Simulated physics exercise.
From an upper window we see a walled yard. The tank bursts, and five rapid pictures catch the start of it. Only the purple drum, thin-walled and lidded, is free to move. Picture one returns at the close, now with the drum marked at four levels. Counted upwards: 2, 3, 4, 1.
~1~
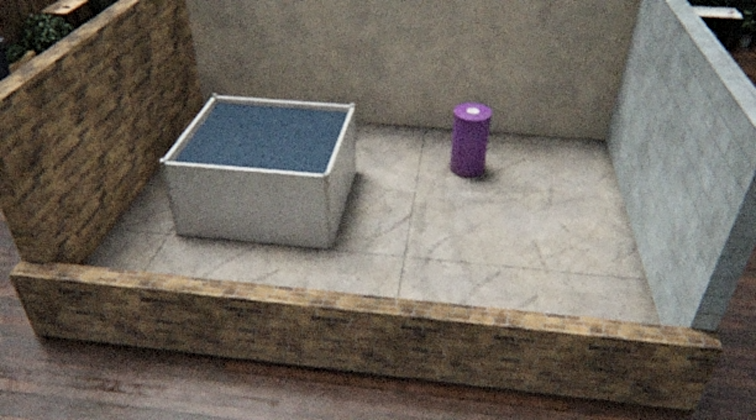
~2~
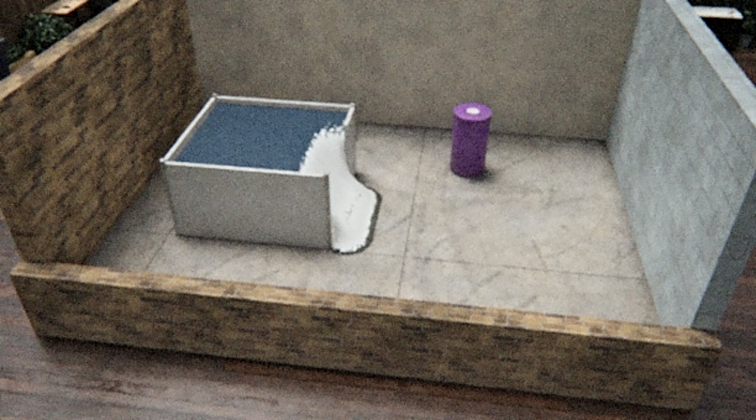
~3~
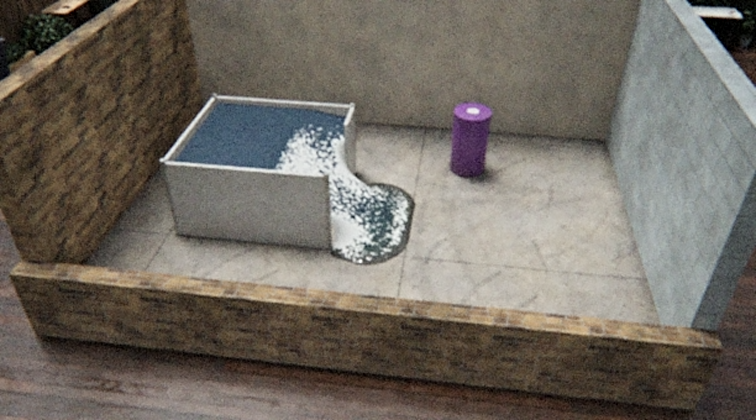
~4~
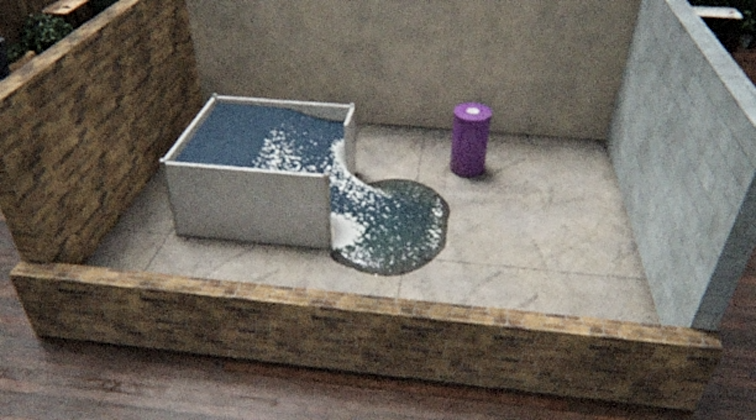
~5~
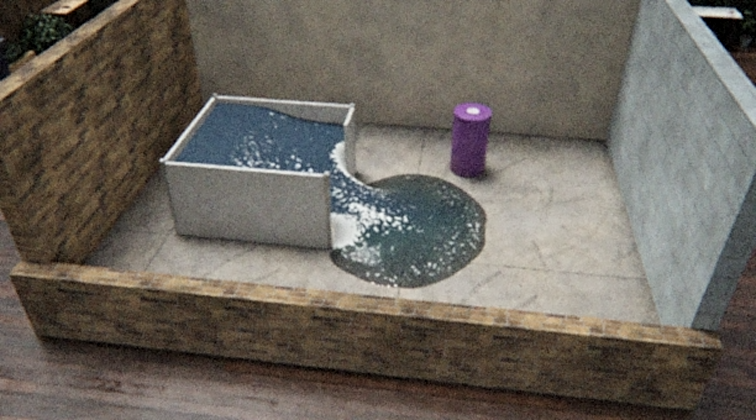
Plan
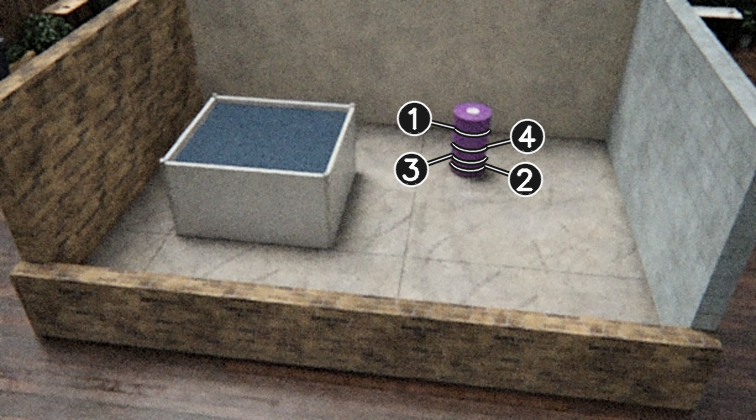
A walled yard with water pouring from the right side of a pale tank, spreading across the floor near a purple drum.
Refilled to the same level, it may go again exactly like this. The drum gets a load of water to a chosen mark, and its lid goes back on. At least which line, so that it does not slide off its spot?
Use mark 3.
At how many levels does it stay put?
Three.
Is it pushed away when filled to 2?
Yes, it does.
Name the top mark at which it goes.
That is mark 2.
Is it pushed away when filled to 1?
No, not at all.
On the marked copy, 1 at (471, 135); 2 at (467, 170); 3 at (468, 162); 4 at (469, 151); from the bottom up 2, 3, 4, 1.
With 1, it does not move.
With 2, it is pushed about its own width away.
With 3, it does not move.
With 4, it does not move.
